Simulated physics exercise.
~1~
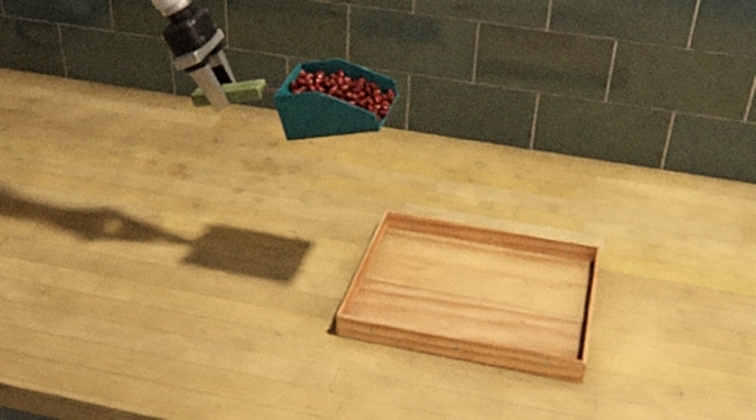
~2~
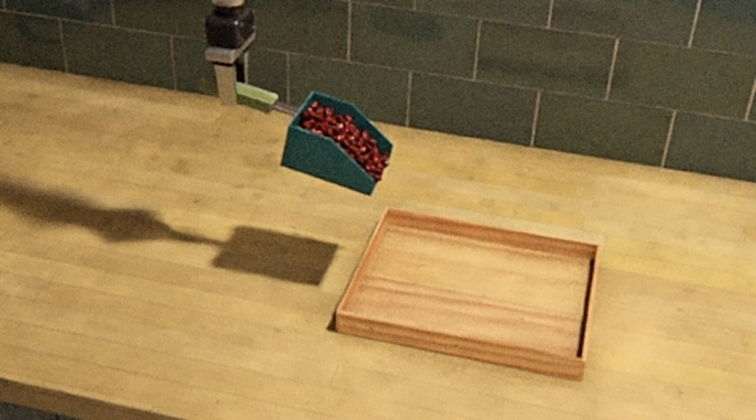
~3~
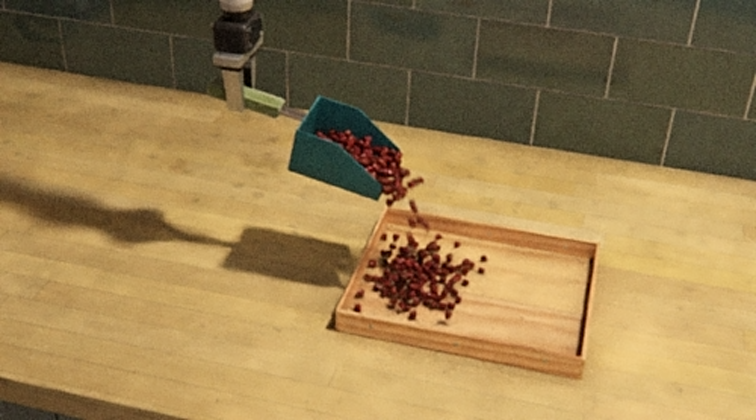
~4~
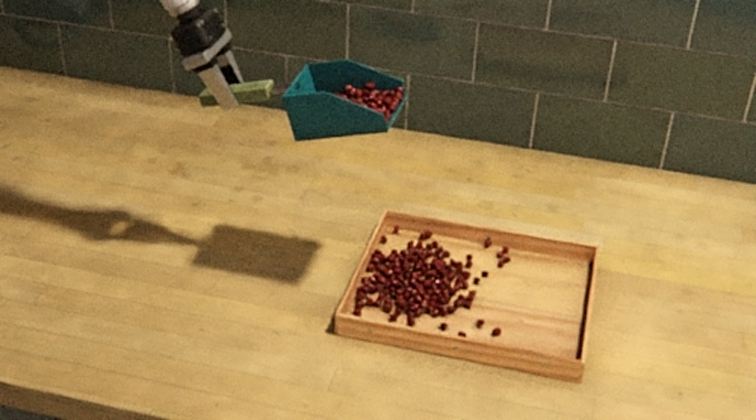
A robot arm lowered and tipped a teal scoop heaped with dark red beans, spilling many of them into a shallow wooden tray, then raised and tilted it back, leaving a scattered pile in the tray and some beans still in the scoop.
